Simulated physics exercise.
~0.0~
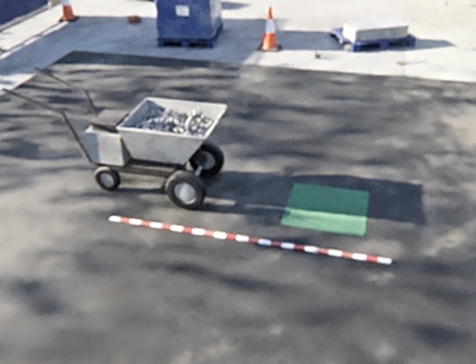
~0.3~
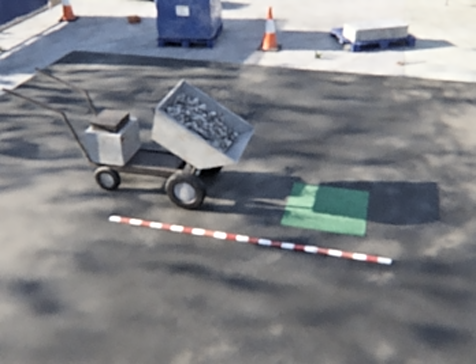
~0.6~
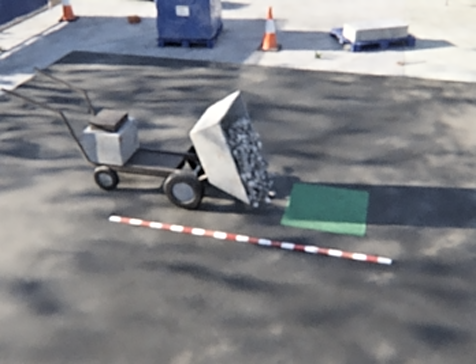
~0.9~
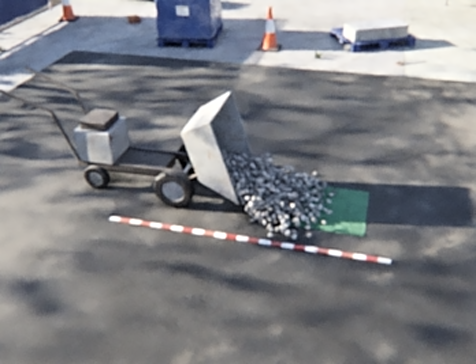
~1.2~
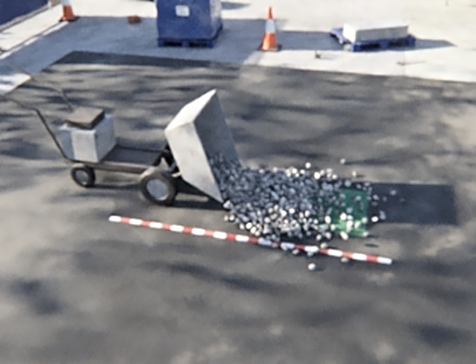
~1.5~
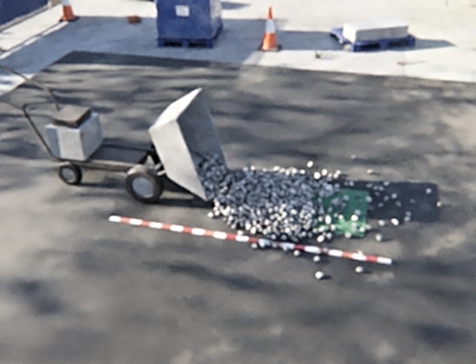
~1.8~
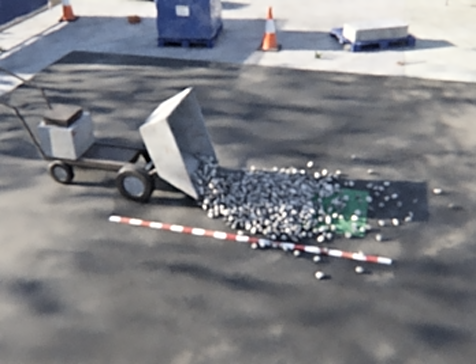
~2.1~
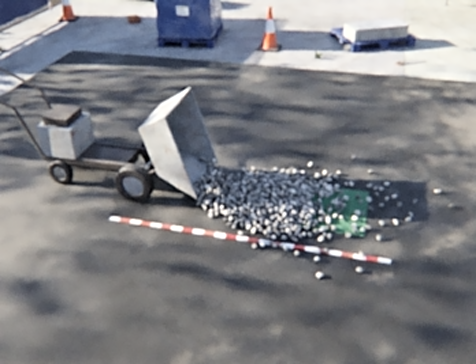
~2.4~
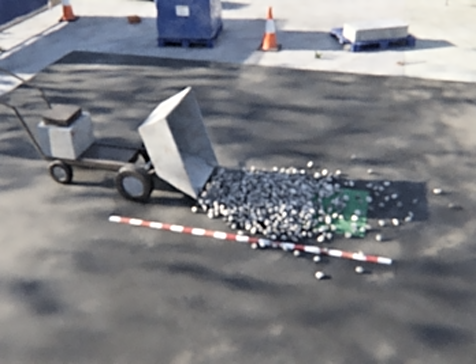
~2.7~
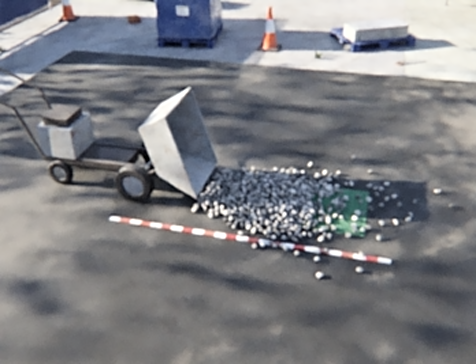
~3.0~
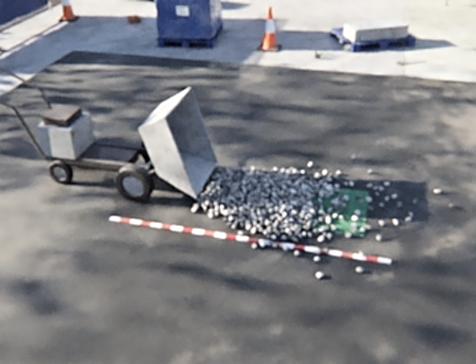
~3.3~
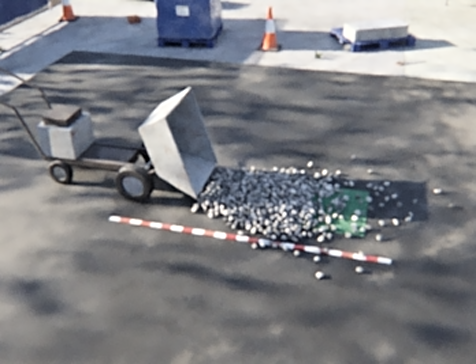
Paved yard with motor barrow tipping its skip rightward and rolling back left, grey stones spilling and settling partly across a green sheet.
